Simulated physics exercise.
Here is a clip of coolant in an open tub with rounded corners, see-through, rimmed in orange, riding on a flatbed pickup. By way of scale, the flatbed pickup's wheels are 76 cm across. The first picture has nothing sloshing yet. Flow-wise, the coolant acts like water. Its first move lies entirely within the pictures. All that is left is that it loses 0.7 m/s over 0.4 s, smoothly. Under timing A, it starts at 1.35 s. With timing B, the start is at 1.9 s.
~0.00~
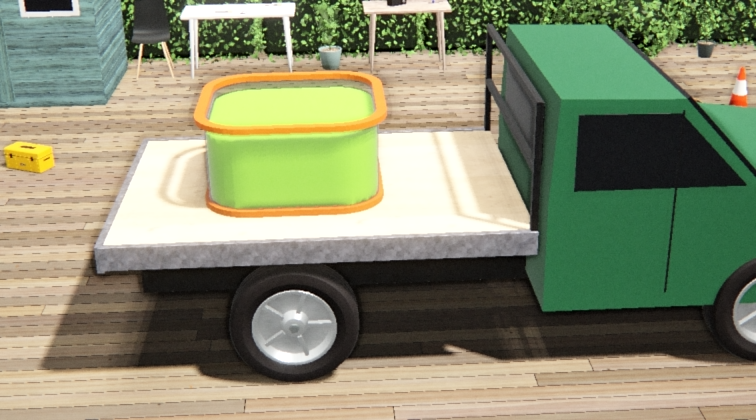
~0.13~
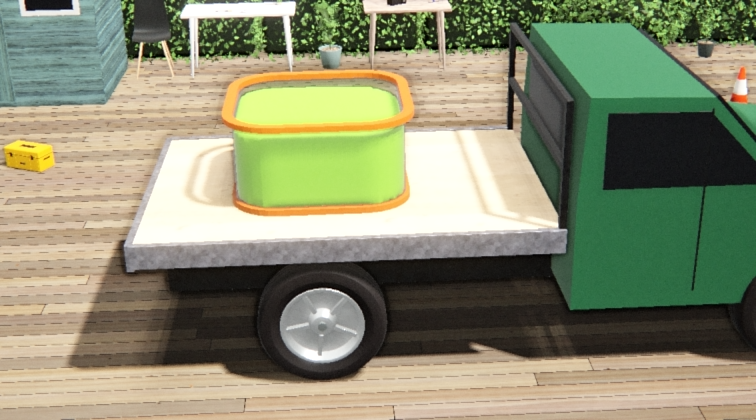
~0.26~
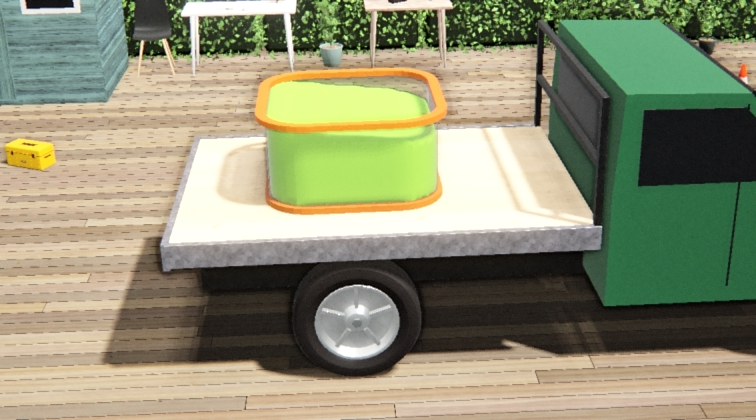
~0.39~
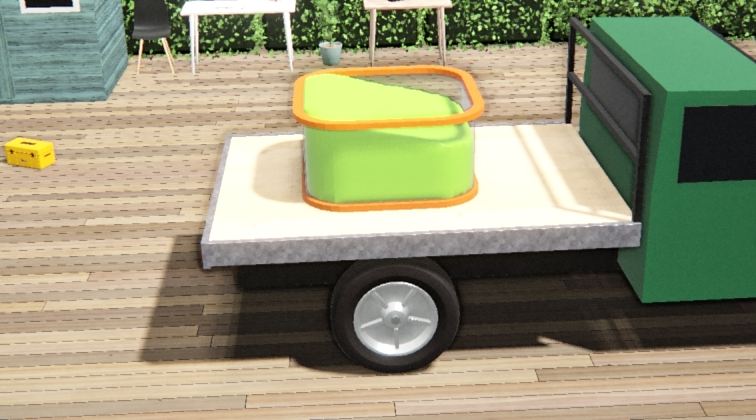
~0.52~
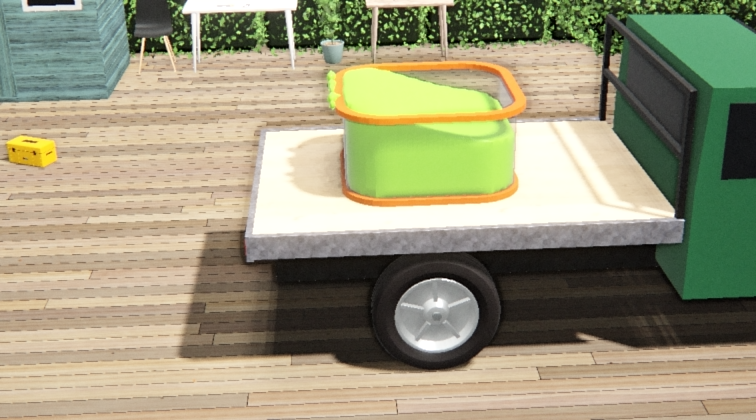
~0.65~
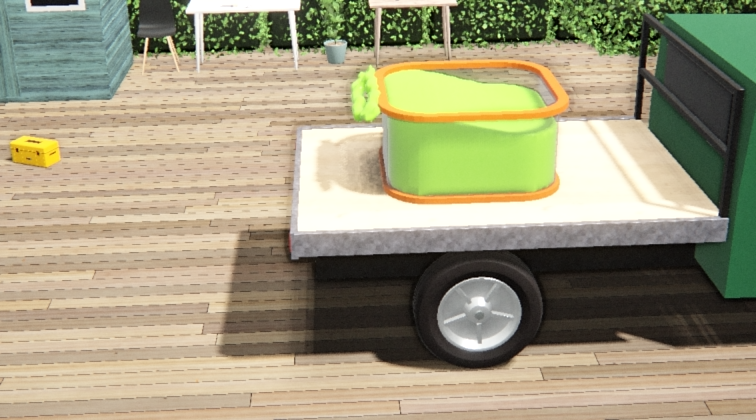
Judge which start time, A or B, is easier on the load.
A.
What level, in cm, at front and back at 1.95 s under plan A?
Front: 50 cm; back: 34 cm.
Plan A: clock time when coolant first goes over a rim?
About 1.2 s.
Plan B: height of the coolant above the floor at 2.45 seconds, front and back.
It sits near 64 cm in front and near 24 cm behind.
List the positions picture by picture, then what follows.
In the first picture, the coolant reaches (362, 125) at the front end; it reaches (220, 130) at the back end; no slope yet; the front is on the right, levels are read along the near wall; a wheel hub at (294, 332).
In the second picture, the coolant reaches (389, 124) at the front end; it reaches (248, 129) at the back end; no slope yet.
In the third picture, the coolant reaches (422, 132) at the front end; it reaches (281, 118) at the back end; it is heaped 8° towards the back.
In the fourth picture, the coolant reaches (459, 133) at the front end; it reaches (318, 110) at the back end; it is heaped 13° towards the back.
In the fifth picture, the coolant reaches (500, 129) at the front end; it reaches (360, 103) at the back end; it is heaped 13° towards the back.
In the sixth picture, the coolant reaches (543, 125) at the front end; it reaches (403, 107) at the back end; it is heaped 9° towards the back; a wheel hub at (480, 318).
For plan A, By 1.95 s it stands 35 cm high behind and 50 cm in front; 1 per cent has gone mostly over the back, some over the front.
For plan A, By 4.74 s 1 per cent has gone mostly over the back, some over the front, 3 of 429 litres.
For plan B, By 2.45 s it stands 25 cm high behind and 65 cm in front; 1 per cent has gone over the back.
For plan B, By 5.28 s 10 per cent has gone mostly over the front, some over the back, 43 of 429 litres.
